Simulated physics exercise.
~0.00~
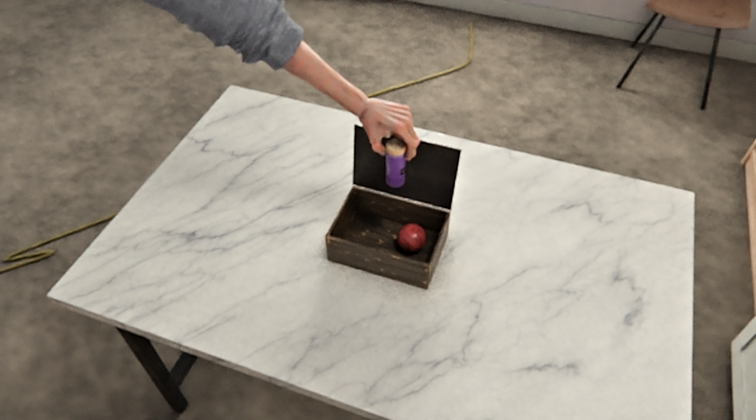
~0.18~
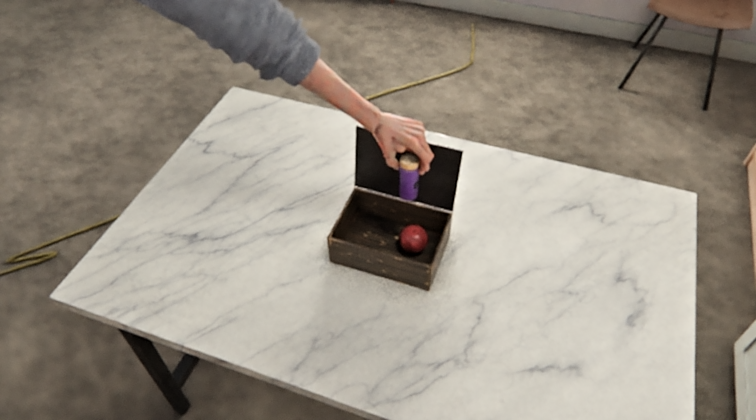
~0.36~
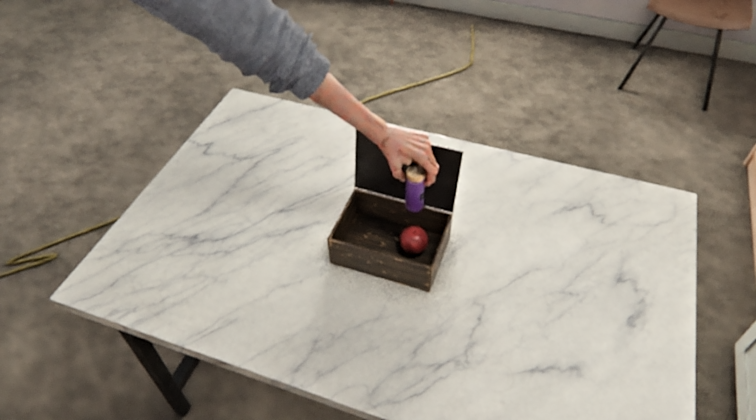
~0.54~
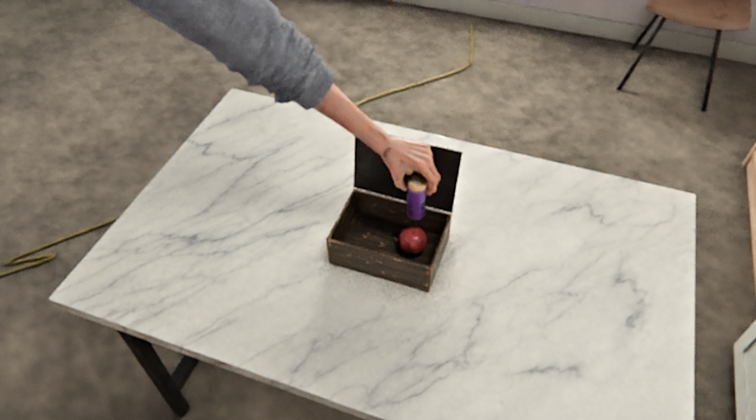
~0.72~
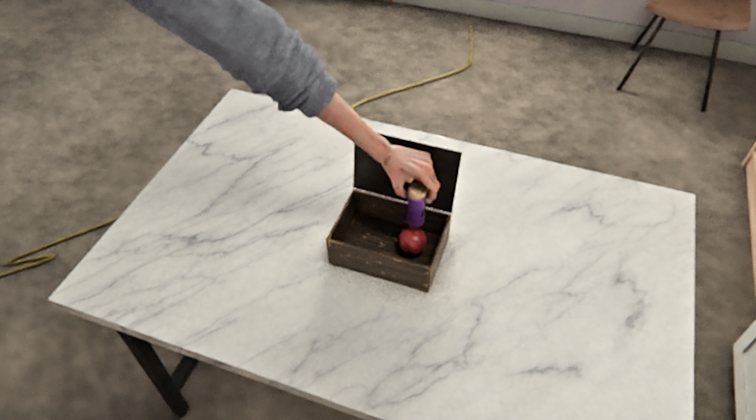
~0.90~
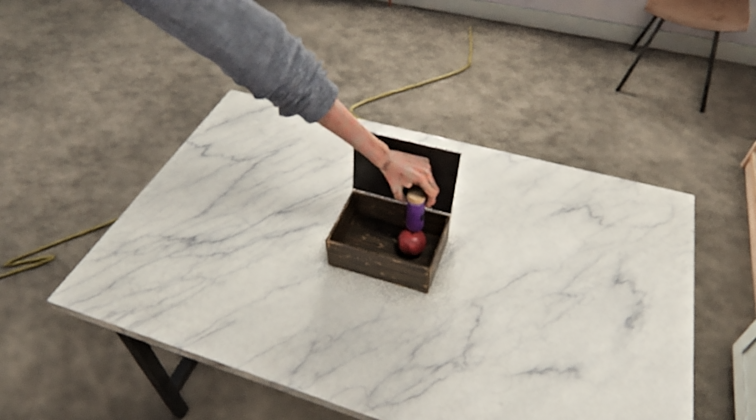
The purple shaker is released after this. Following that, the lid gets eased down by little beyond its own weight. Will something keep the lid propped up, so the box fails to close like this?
No, it closes.
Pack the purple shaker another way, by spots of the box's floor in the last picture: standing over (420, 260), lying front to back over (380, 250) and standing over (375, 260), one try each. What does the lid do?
So, one: It remains raised; two: It drops fully; three: It remains raised.
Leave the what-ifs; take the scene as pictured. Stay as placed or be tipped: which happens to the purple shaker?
Result: It leans over.
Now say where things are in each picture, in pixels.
Coming down; purple shaker (396, 163); red apple (412, 238), in the first picture.
Coming down; purple shaker (409, 177); red apple (414, 239), in the second picture.
Coming down; purple shaker (415, 189); red apple (414, 240), in the third picture.
Coming down; purple shaker (416, 198); red apple (413, 240), in the fourth picture.
Coming down; purple shaker (417, 205); red apple (413, 241), in the fifth picture.
Put in, still held; purple shaker (416, 210); red apple (412, 242), in the sixth picture.
After 1.90 s, lid starting down; purple shaker on its side near (372, 241); red apple rolled a little.
After 2.60 s, lid 51° above the rim; purple shaker on its side near (361, 254); red apple rolled a little.
At rest (3.7 s), lid shut; tipped over in the box, purple shaker; red apple in place. Seen from the same camera at the end, purple shaker near (361, 254).
